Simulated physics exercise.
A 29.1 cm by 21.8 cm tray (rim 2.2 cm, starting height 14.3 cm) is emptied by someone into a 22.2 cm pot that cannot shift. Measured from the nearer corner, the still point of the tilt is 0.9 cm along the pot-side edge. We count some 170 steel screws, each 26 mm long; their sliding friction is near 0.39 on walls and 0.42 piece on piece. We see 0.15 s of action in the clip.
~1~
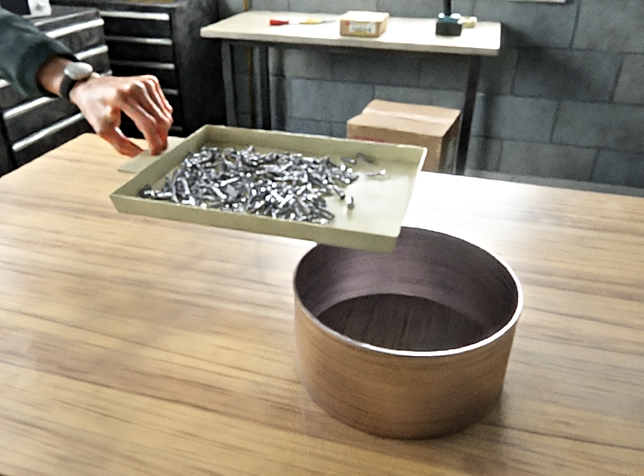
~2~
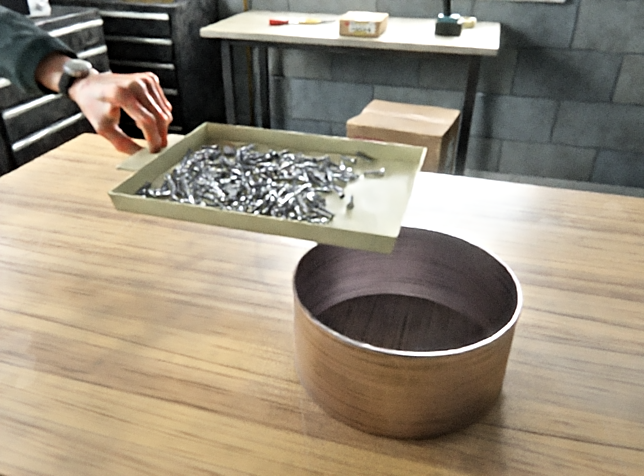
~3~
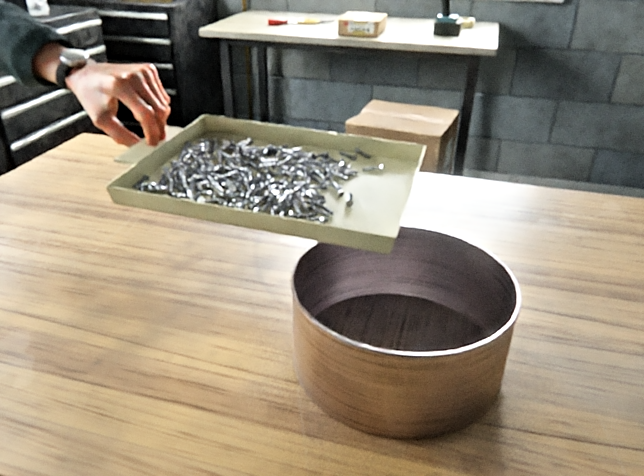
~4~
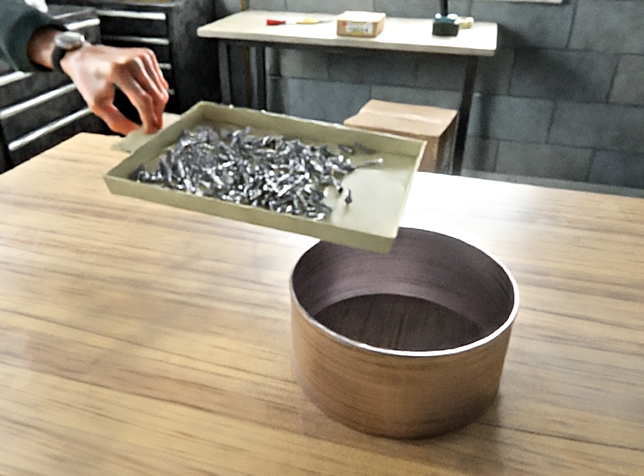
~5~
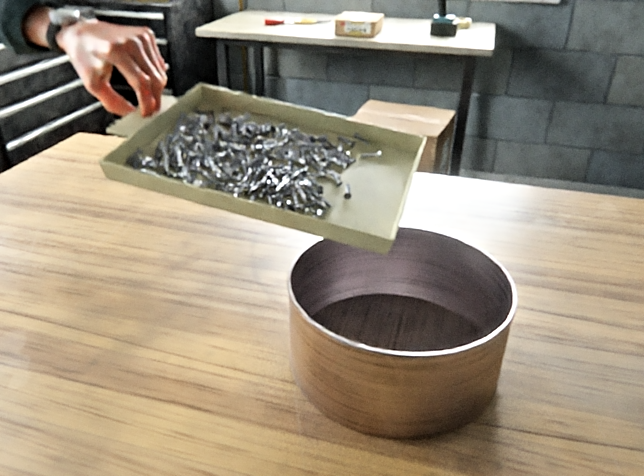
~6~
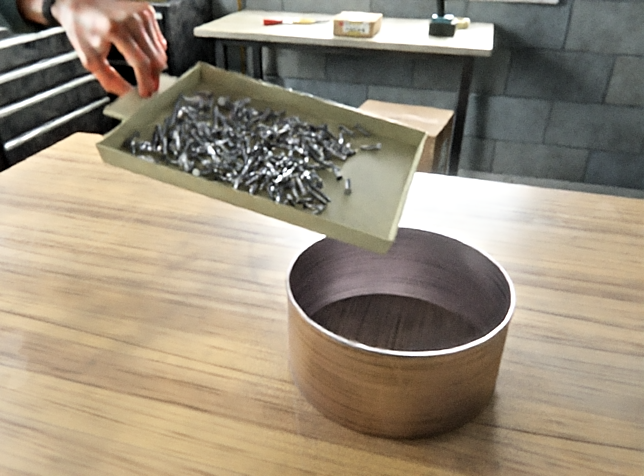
A hand raises the left side of a tray of small metal pieces, tilting it rightward.
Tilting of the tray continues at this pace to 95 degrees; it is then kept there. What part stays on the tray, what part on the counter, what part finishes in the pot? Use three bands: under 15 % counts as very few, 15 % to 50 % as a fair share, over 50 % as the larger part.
Tray: Very few; counter: Very few; pot: The larger part.
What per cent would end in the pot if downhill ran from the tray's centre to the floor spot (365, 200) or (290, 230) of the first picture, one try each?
The share comes to about 65 in a hundred, then about 50 in a hundred.
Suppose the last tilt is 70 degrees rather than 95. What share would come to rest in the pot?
The pot would get around 85 per cent.
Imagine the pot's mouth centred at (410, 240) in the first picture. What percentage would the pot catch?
With the pot there, close to 10 per cent.
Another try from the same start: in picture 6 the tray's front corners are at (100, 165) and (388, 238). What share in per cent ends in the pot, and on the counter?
Per cent by place - pot 65, counter 35.
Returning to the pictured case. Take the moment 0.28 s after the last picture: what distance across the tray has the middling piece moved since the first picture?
Displacement on the tray: About 5 cm.
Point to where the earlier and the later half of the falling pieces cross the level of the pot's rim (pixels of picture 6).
Early half: About (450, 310); late half: (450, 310).
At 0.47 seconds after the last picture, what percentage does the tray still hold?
Roughly 90 percent of the load, I'd say.
Then, 0.28 s after the last picture, tilt 55 degrees; the tray holds 100 %, the pot 0 %.
Then, 0.47 s after the last picture, tilt 81 degrees; the tray holds 90 %, the pot 5 %.
Then, 0.78 s after the last picture, tilt 95 degrees; the tray holds 0 %, the pot 95 %.
In the end, tray 0 %, counter 5 %, pot 95 %.
